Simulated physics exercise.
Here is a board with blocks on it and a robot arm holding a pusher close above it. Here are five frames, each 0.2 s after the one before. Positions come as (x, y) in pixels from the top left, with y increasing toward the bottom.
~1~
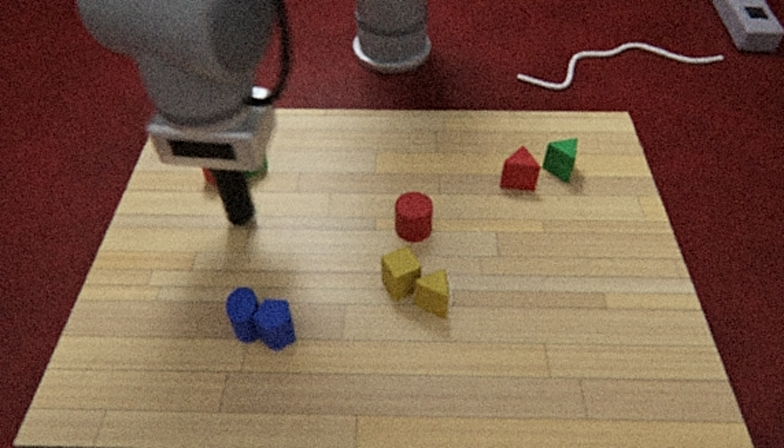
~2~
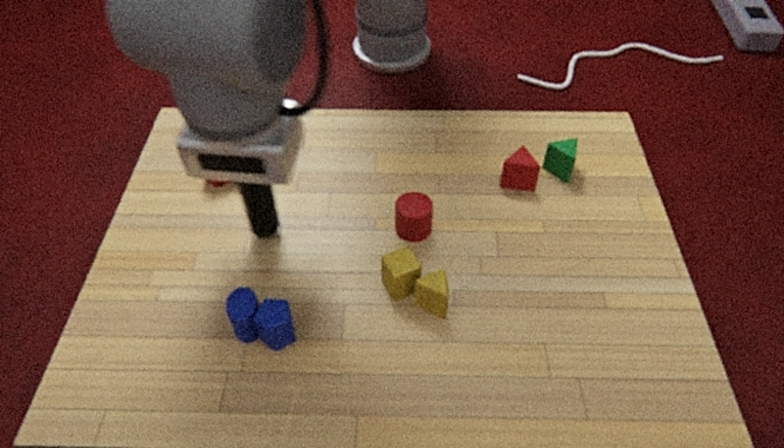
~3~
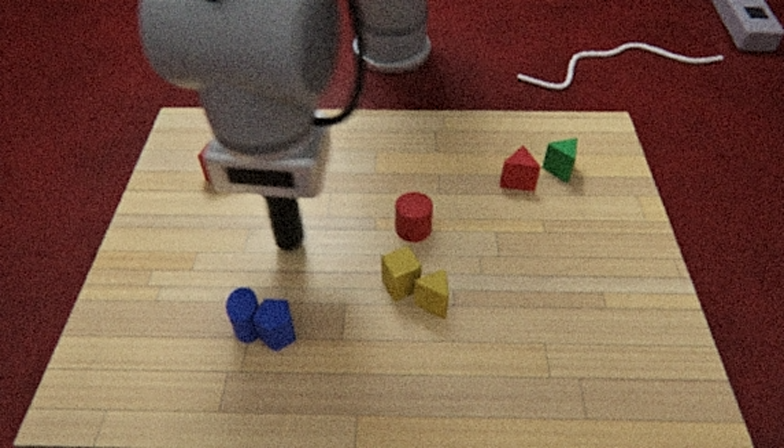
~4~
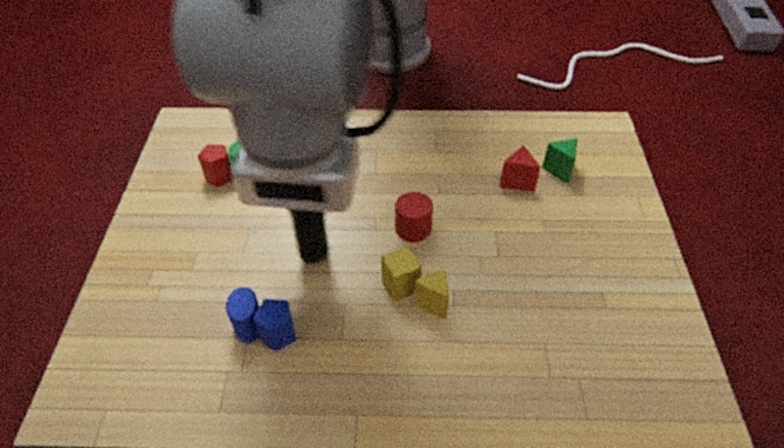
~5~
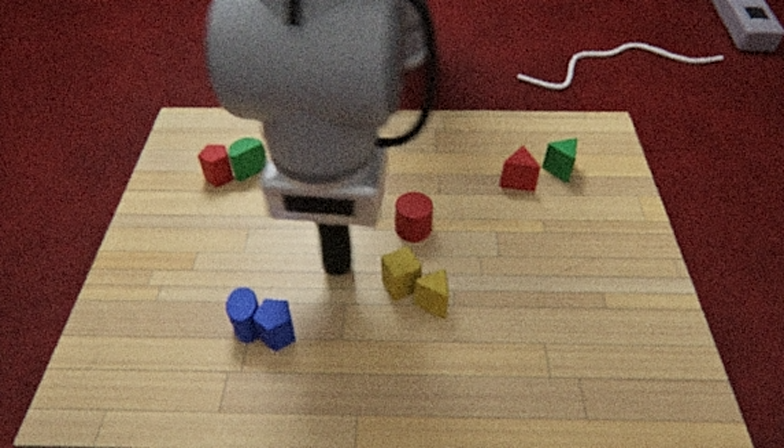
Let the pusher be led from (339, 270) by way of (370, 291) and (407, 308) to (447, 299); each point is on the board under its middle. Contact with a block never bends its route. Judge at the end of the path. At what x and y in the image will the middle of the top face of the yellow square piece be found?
Close to (429, 253).
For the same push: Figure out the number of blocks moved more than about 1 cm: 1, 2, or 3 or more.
My forecast: 2.
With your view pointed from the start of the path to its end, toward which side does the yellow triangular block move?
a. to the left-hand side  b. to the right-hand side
My answer is option a.
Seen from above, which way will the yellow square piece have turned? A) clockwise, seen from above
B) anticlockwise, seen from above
My answer is option B.
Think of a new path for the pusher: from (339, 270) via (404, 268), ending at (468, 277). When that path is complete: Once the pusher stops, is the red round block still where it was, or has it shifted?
It will remain on its spot.
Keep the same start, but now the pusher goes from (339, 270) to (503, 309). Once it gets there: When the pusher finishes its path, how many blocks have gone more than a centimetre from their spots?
Moved: 2.
The first path, step by step. One third of the way, pusher (372, 286); nothing pushed yet.
Two thirds of the way, pusher (410, 302); yellow square piece (420, 260), turned 35° anticlockwise; yellow triangular block (448, 282).
At the end, pusher (448, 293); yellow square piece (429, 253), turned 85° anticlockwise; red round block unmoved; yellow triangular block (487, 279), turned 15° clockwise.
